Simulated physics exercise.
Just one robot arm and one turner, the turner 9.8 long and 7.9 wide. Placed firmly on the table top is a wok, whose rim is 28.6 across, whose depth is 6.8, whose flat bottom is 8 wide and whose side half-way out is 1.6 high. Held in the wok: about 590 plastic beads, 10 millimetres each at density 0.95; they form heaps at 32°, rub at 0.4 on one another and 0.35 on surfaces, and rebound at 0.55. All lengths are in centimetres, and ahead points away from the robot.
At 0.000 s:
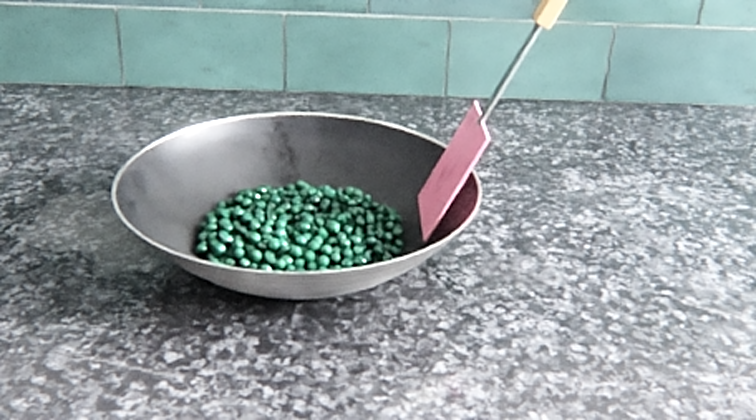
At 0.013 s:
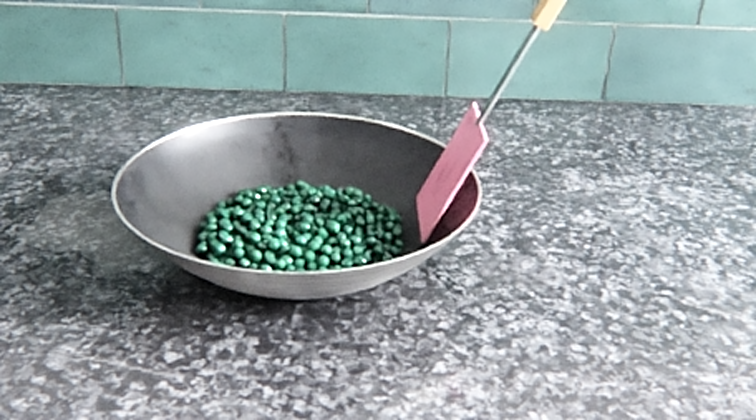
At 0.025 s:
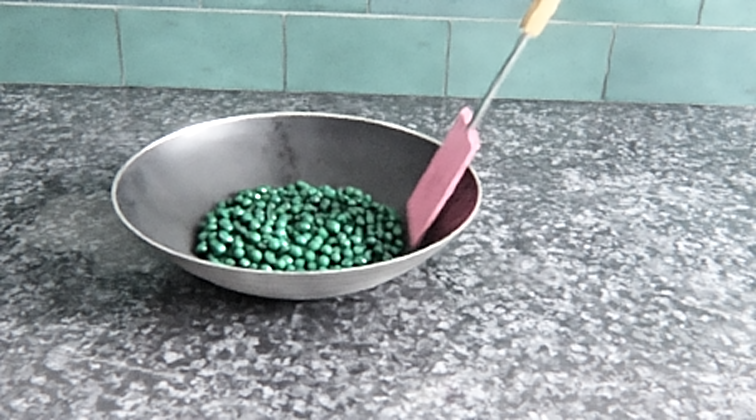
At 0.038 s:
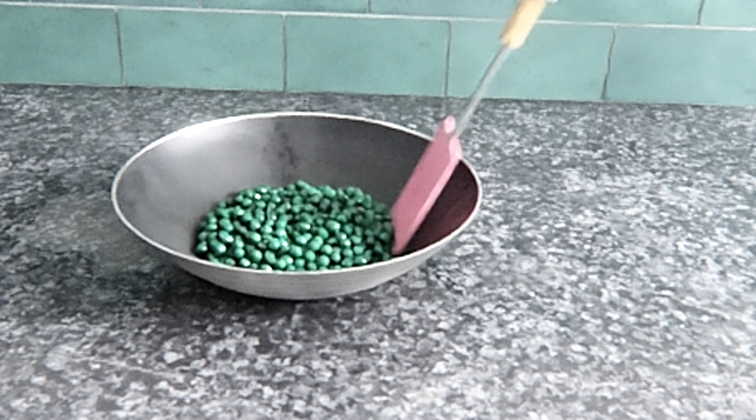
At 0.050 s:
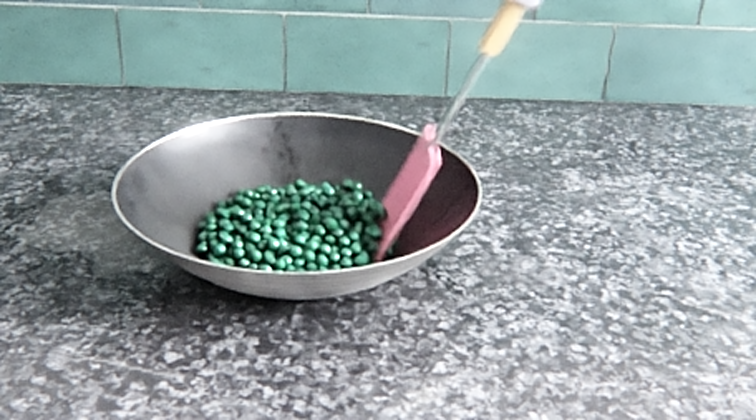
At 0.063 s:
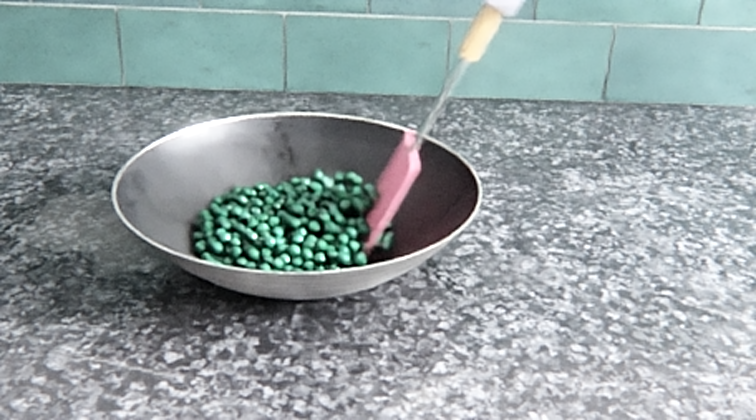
A pink turner slides left inside a gray wok, pushing into a pile of green beads.
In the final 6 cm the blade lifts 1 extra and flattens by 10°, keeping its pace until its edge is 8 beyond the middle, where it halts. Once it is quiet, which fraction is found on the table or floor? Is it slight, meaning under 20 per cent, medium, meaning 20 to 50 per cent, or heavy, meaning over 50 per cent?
It is medium, from 20 to 50 per cent.
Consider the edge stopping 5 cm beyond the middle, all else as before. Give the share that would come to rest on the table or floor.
That would be something like 5 in a hundred.
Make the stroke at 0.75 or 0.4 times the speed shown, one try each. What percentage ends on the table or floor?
Try one about 15 %, try two about 0 %.
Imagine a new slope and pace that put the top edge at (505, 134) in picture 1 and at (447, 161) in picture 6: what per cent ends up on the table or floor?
Around 15 per cent finishes on the table or floor.
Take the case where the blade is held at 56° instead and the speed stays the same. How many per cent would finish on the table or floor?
My guess is close to 25 per cent.
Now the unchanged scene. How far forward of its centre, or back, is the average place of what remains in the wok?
About 4.0 centimetres ahead.
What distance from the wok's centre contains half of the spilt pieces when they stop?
Some 30 centimetres.
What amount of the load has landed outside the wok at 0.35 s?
Share at that moment: About 5 %.
After 0.10 s, sloping 65°, highest piece 8 above the table; 588 in the wok.
After 0.13 s, sloping 62°, highest piece 10 above the table; 588 in the wok.
After 0.35 s, sloping 55°, highest piece 14 above the table; 438 in the wok, 36 on the table or floor, 114 on the blade or in flight.
After 1.40 s, sloping 55°, highest piece 6 above the table; 436 in the wok, 152 on the table or floor.
In the end, 436 in the wok, 152 on the table or floor. That is 26 % on the table or floor.
